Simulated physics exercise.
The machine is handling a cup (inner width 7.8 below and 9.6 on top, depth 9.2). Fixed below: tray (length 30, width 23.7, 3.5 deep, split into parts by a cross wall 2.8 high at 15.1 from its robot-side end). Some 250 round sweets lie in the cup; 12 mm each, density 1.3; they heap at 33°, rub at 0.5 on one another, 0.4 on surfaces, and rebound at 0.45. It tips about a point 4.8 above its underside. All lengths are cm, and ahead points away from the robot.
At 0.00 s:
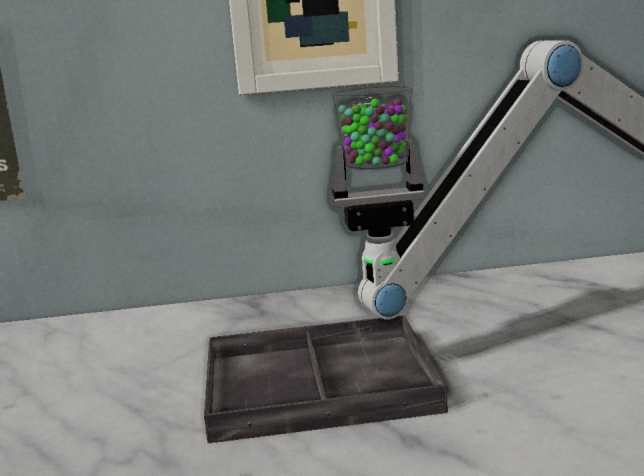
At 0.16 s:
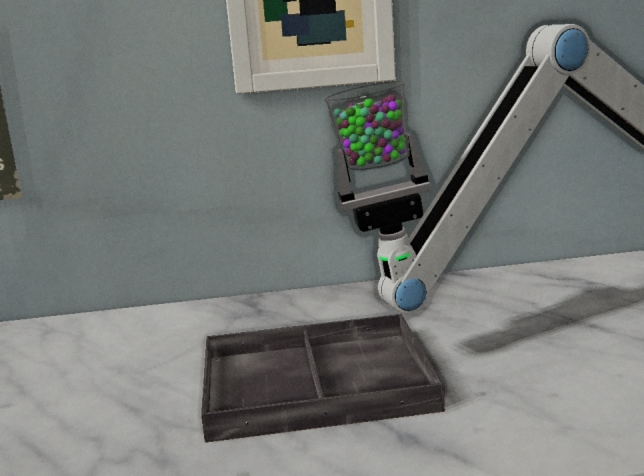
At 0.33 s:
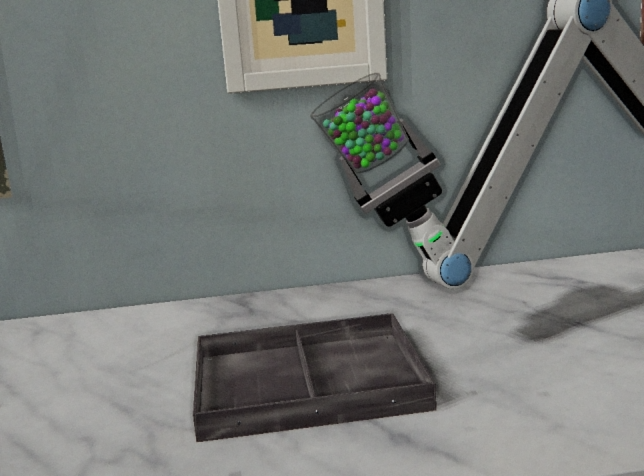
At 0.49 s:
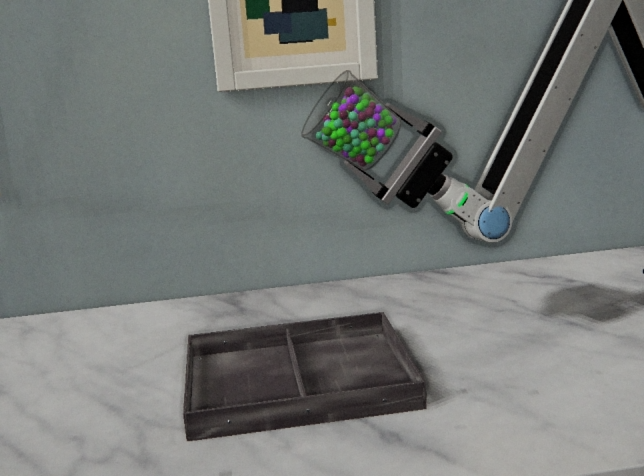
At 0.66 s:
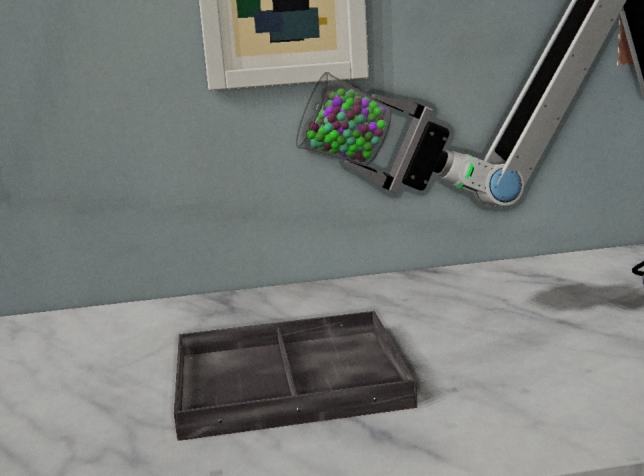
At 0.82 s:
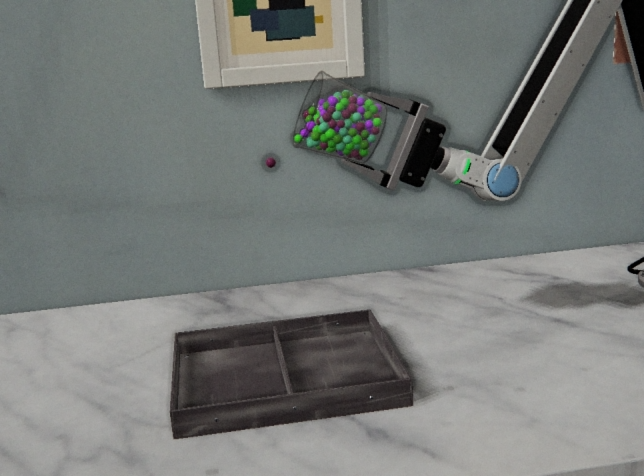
Above a divided tray on a marble counter, a robotic arm drew back to the right and tilted a clear cup of colourful balls steeply leftward, and one ball came out on the left.
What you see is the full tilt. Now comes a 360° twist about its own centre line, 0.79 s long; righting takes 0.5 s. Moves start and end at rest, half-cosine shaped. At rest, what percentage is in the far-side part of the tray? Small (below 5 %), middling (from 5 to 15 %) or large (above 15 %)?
A middling share, from 5 to 15 %, ends in the far-side part of the tray.
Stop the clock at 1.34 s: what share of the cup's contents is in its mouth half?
Roughly 45 per cent.
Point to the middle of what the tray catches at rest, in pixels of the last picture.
Near (235, 388).
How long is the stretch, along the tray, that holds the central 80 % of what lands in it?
About 16 cm.
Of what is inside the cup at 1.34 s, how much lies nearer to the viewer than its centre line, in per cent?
Roughly 60 per cent.
By 1.34 s, tipped 65°, highest piece 40 above the table; 241 in the cup, 1 in the robot-side part, 1 in the far-side part, 4 in flight or on a rim.
By 1.85 s, tipped 34°, highest piece 38 above the table; 225 in the cup, 14 in the far-side part, 3 in the robot-side part, 1 on the table or floor, 4 in flight or on a rim.
By 2.31 s, upright, highest piece 40 above the table; 225 in the cup, 18 in the far-side part, 3 in the robot-side part, 1 on the table or floor.
By 3.01 s, upright, highest piece 40 above the table; 225 in the cup, 18 in the far-side part, 3 in the robot-side part, 1 on the table or floor.
Final count, 225 in the cup, 18 in the far-side part, 3 in the robot-side part, 1 on the table or floor. That is 7 % in the far-side part of the tray.
